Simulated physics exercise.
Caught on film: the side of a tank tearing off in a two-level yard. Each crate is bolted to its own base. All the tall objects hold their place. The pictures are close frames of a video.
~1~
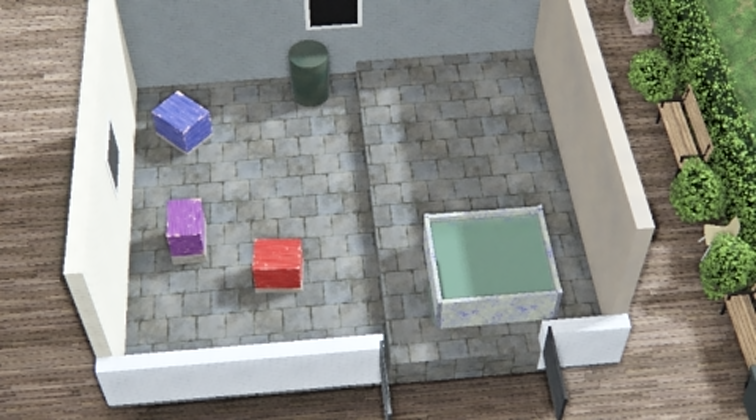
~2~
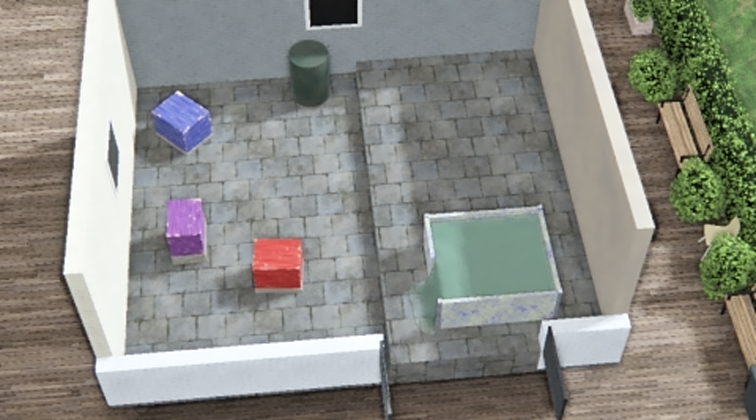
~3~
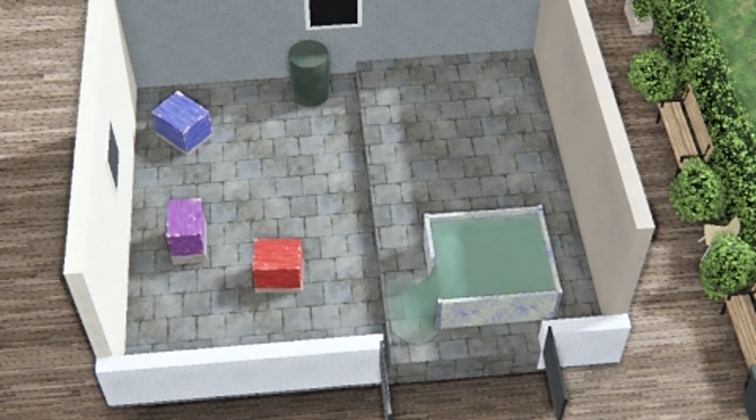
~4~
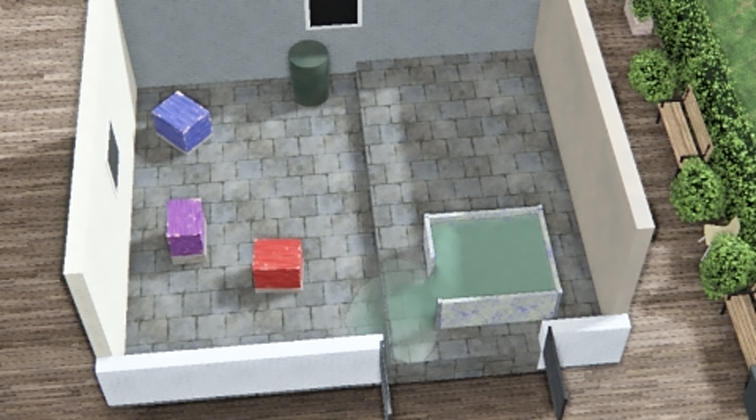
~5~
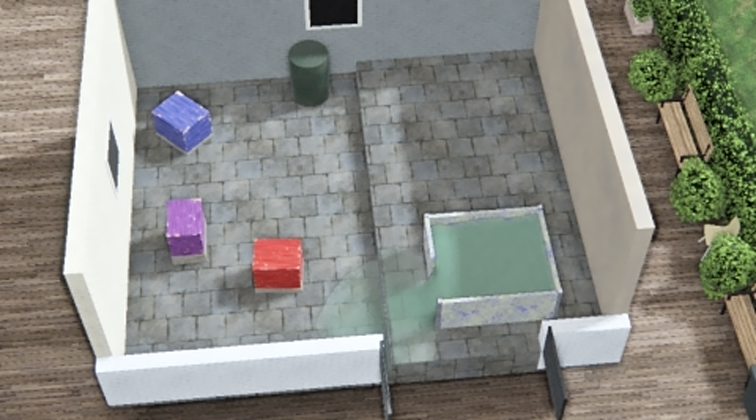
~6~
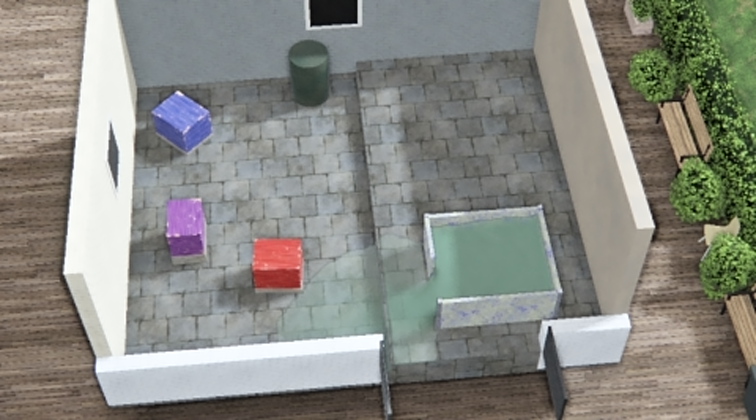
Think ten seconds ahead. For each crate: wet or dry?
The blue crate is soaked; the red crate is soaked; the purple crate keeps dry.
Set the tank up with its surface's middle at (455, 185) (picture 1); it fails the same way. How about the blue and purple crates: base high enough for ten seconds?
Then: Blue is topped, purple is soaked.
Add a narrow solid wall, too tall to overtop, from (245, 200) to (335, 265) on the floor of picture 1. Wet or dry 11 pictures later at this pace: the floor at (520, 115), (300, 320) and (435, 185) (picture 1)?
As listed: Not flooded, under water, not flooded.
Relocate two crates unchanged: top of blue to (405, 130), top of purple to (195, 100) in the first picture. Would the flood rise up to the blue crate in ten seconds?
Blue crate is safe.
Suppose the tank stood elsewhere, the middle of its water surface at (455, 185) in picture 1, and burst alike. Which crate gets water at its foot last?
I say the blue one.
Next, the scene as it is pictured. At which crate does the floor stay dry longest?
Last comes the one in blue.
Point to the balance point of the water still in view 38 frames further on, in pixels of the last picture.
At about (284, 258).
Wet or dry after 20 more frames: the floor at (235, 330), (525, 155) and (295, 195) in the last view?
In that order: Awash, not flooded, under water.
A moment on, water covers 20 % of the floor; the blue crate not reached, the red crate water round its plinth, the purple crate not reached.
Next, water covers 25 % of the floor; the blue crate not reached, the red crate water round its plinth, the purple crate not reached.
Then, water covers 35 % of the floor; the blue crate not reached, the red crate water round its plinth, the purple crate water round its plinth.
Later, water covers 50 % of the floor; the blue crate water round its plinth, the red crate water round its plinth, the purple crate water round its plinth.
In the end, water covers 60 % of the floor; the blue crate was topped, the red crate was topped, the purple crate stayed above the water.
